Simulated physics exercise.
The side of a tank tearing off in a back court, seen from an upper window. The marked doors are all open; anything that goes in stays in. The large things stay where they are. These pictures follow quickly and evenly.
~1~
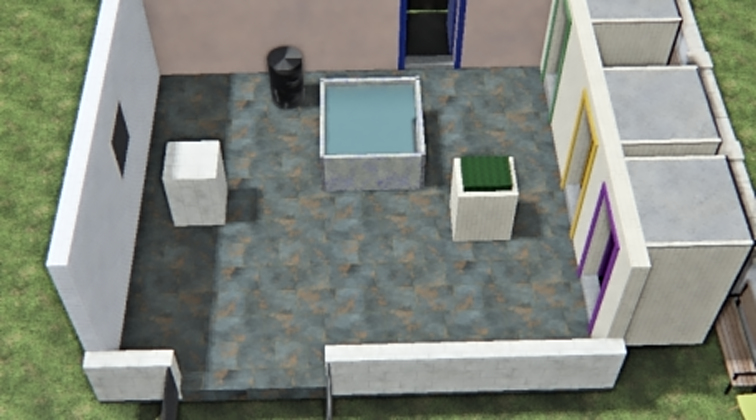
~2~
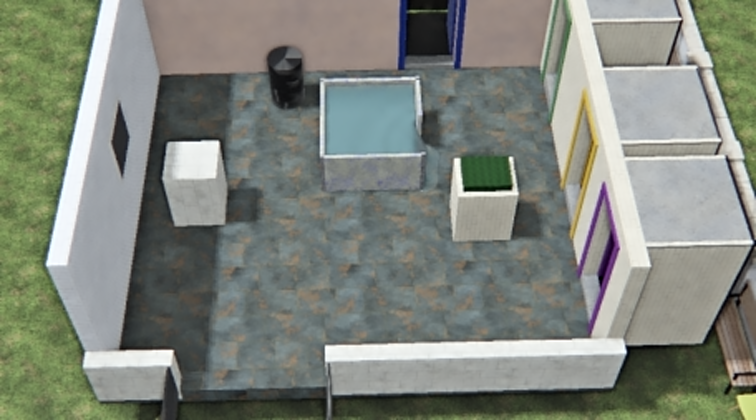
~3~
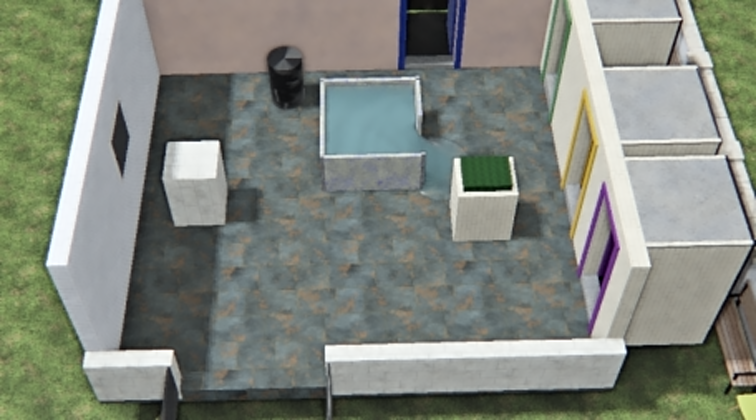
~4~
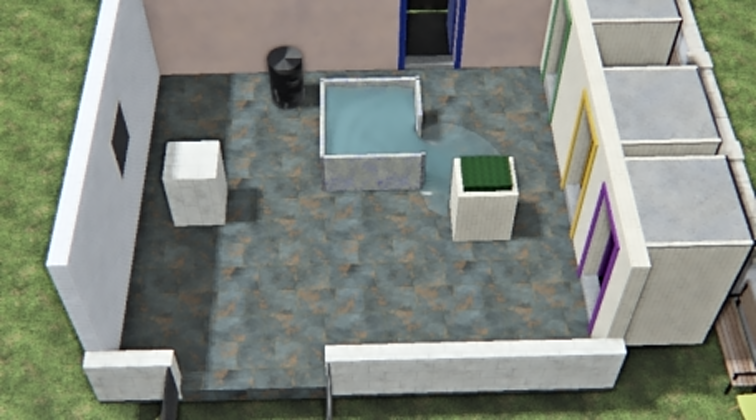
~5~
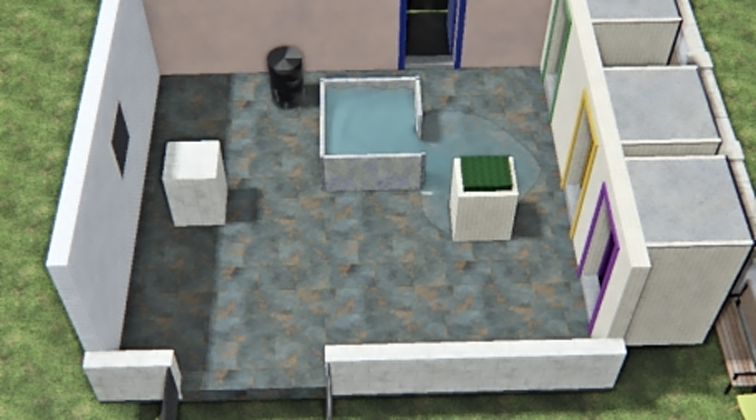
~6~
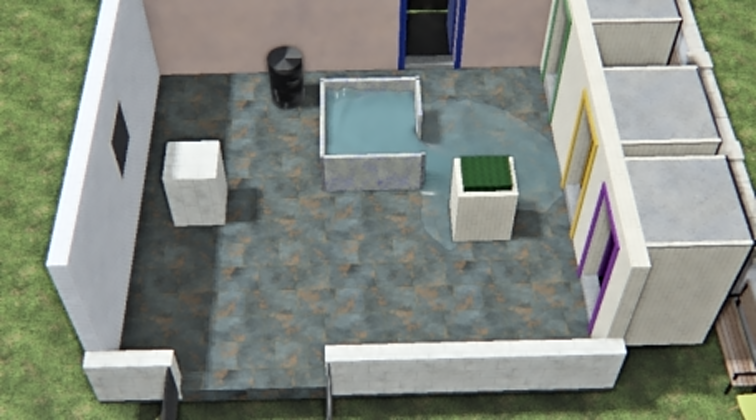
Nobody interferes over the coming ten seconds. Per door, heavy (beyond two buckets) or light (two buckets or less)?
Yellow door - heavy; purple door - light; blue door - light; green door - light.
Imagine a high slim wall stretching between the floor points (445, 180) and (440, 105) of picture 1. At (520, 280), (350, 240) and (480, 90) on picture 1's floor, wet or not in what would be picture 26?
Taking the points in the order given, they are inundated, high and dry and inundated.
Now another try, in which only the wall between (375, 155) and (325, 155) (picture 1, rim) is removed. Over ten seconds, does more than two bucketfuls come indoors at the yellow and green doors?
Put simply, the yellow door falls below the limit; the green door falls below the limit.
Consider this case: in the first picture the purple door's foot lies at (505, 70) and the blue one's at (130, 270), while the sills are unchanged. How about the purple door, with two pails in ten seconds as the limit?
In short: Purple lets more in.
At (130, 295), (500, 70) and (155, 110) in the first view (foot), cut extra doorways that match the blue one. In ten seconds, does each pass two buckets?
In order: Stays within it, tops the limit, stays within it.
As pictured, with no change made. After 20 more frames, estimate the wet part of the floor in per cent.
I reckon 40 per cent or so.
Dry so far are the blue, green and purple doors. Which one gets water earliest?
I'd say it's the green one.
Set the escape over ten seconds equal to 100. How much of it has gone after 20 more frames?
My guess would be around 70 percent.
A moment on, water covers 15 % of the floor; the yellow door over two buckets in, the purple door not reached, the blue door not reached, the green door wet at the sill, nothing in.
Next, water covers 25 % of the floor; the yellow door over two buckets in, the purple door wet at the sill, nothing in, the blue door wet at the sill, nothing in, the green door wet at the sill, nothing in.
Then, water covers 40 % of the floor; the yellow door over two buckets in, the purple door wet at the sill, nothing in, the blue door wet at the sill, nothing in, the green door wet at the sill, nothing in.
Later, water covers 65 % of the floor; the yellow door far over two buckets in, the purple door wet at the sill, nothing in, the blue door under two buckets in, the green door wet at the sill, nothing in.
In the end, water covers 95 % of the floor; the yellow door far over two buckets in, the purple door wet at the sill, nothing in, the blue door under two buckets in, the green door wet at the sill, nothing in.
